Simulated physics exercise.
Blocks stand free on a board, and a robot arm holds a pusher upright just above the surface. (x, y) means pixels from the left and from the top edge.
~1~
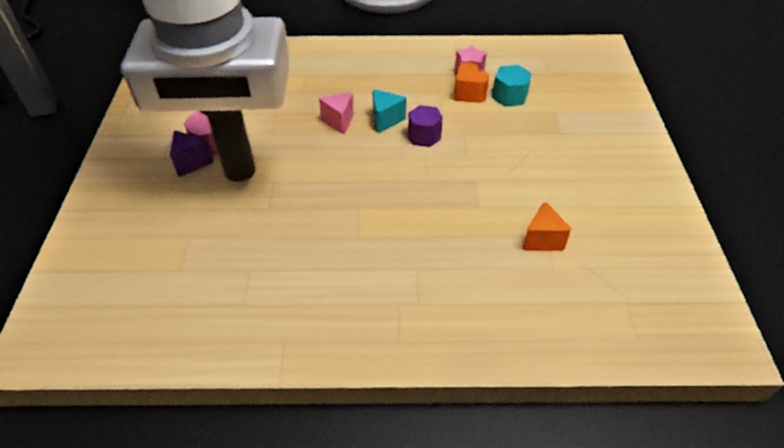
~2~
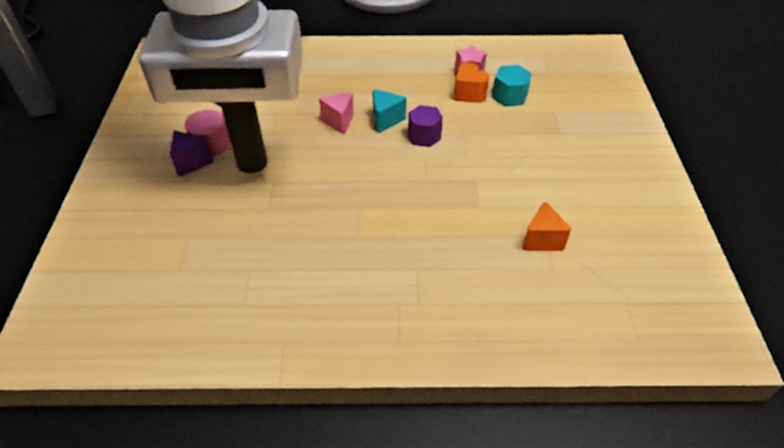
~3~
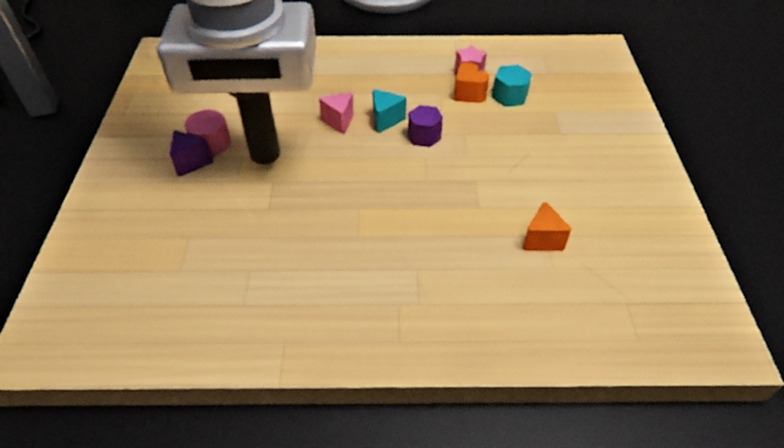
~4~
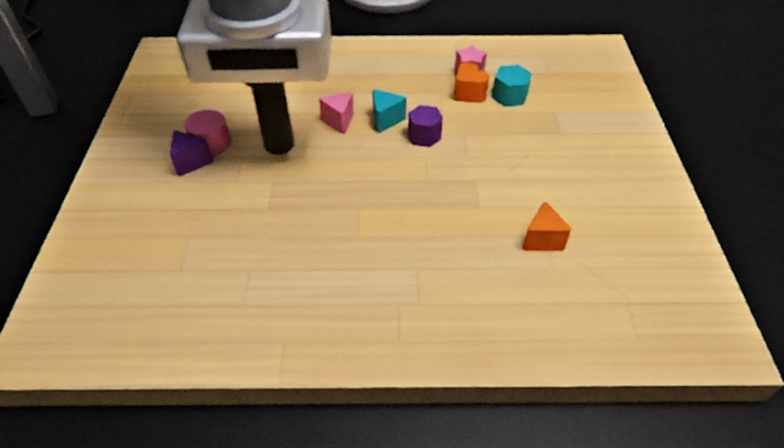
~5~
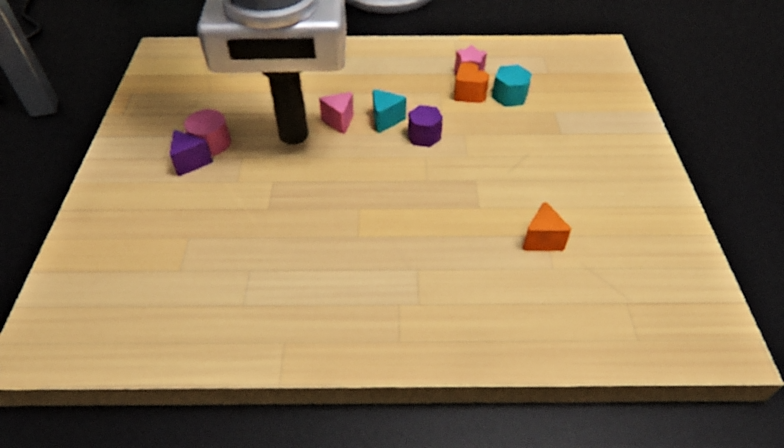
To begin with, a robot arm holds a dark pusher upright near a purple block and a pink block at the left of a wooden board. The pusher then glides steadily right and slightly away from the viewer, nearing the pink triangular block, while all the colourful blocks stay still.
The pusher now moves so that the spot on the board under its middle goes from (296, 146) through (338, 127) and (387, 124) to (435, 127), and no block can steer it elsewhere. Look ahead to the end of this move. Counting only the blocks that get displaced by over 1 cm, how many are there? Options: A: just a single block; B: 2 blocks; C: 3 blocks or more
Choice C: 3 blocks or more.
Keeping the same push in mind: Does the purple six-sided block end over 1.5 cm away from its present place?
Yes
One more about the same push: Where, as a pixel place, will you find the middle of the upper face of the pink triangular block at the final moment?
It should be at (372, 84) by then.
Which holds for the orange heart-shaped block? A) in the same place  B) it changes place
Correct choice: A.
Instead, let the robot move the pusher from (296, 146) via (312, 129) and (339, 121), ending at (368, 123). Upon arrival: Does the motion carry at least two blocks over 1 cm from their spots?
In short: Yes.
What follows on the original path. One third of the way, pusher at (338, 116); pink triangular block at (355, 93).
Two thirds of the way, pusher at (388, 113); pink triangular block at (372, 84), turned 25° anticlockwise; turquoise triangular block at (411, 95), turned 20° anticlockwise.
At the end, pusher at (436, 116); pink triangular block at (372, 84), turned 25° anticlockwise; turquoise triangular block at (440, 90), turned 70° anticlockwise; purple six-sided block at (455, 123), turned 55° clockwise; orange heart-shaped block unmoved.
